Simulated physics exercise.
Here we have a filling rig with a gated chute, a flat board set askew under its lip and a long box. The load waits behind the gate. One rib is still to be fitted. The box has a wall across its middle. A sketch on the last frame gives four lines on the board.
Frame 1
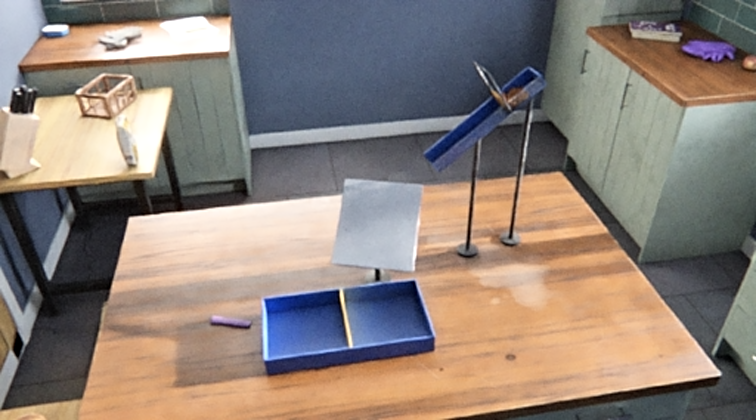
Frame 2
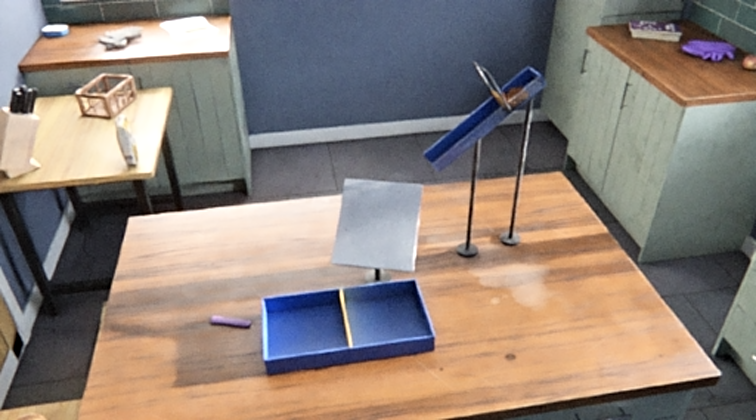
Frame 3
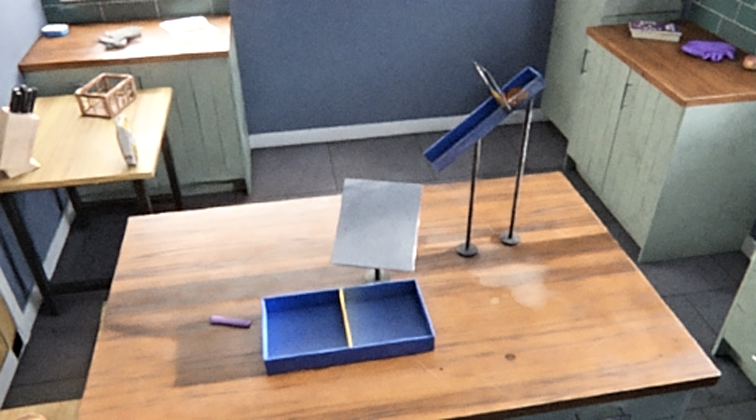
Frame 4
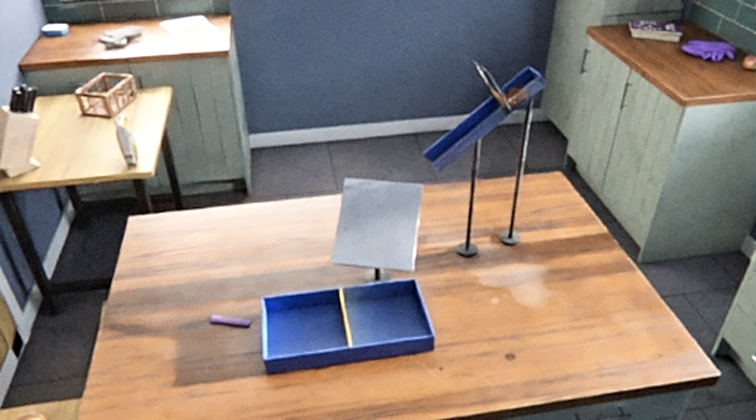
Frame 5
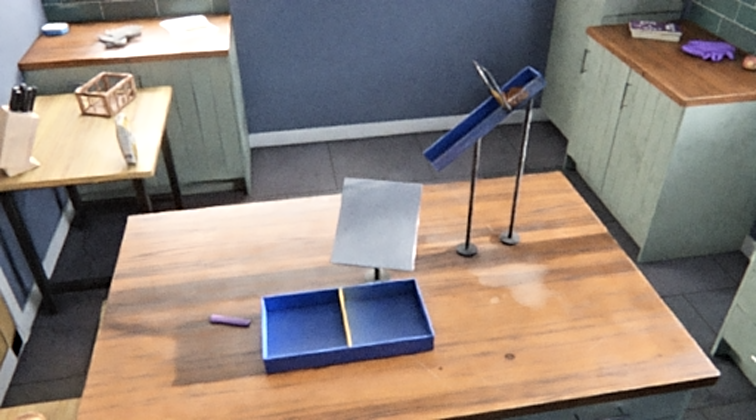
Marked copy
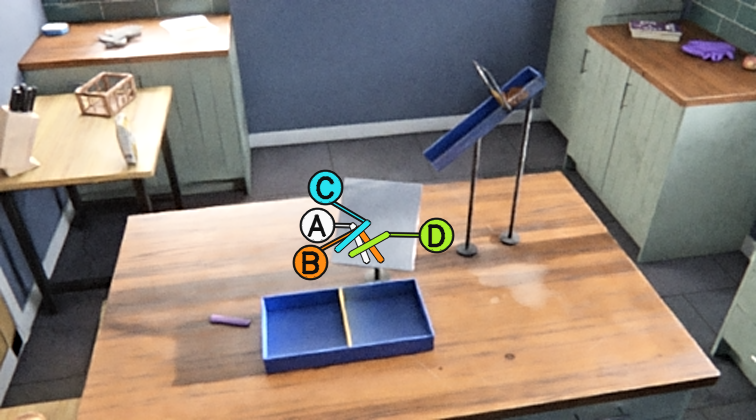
Nothing visibly moves on the wooden table from start to finish. A sloping blue chute stays raised on two thin black stands at the right, a tilted grey board stays below its lower end, and a divided blue box rests in front beside a small purple object.
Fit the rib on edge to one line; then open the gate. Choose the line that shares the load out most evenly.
Take C.
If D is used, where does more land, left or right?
The left half.
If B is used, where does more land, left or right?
More lands on the right.
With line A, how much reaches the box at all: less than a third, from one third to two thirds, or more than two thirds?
More than two thirds.
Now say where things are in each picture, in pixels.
Load behind the gate near (512, 98), cereal balls; lip of the chute near (435, 167), sloping gently, in the first picture.
Middle of the board near (378, 223), tilted fairly steeply; middle of its low edge near (371, 267); of its high edge near (384, 182), in the second picture.
Front corners of the box near (265, 359) and (434, 336); front end of its middle wall near (351, 347); gate still shut near (498, 96), in the third picture.
Middle of the load near (512, 97); lip near (434, 167), in the fourth picture.
Middle of the load near (512, 97); lip near (434, 167), in the fifth picture.
On the marked copy, line A from (352, 225) to (366, 260); line B from (358, 229) to (380, 259); line C from (367, 223) to (337, 249); line D from (387, 234) to (351, 254).
With A, of what is caught, only a few in the left half, all but a few in the right.
With B, of what is caught, a small share in the left half, the bulk in the right.
With C, of what is caught, close to two thirds in the left half, close to a third in the right.
With D, of what is caught, all but a few in the left half, a small share in the right.
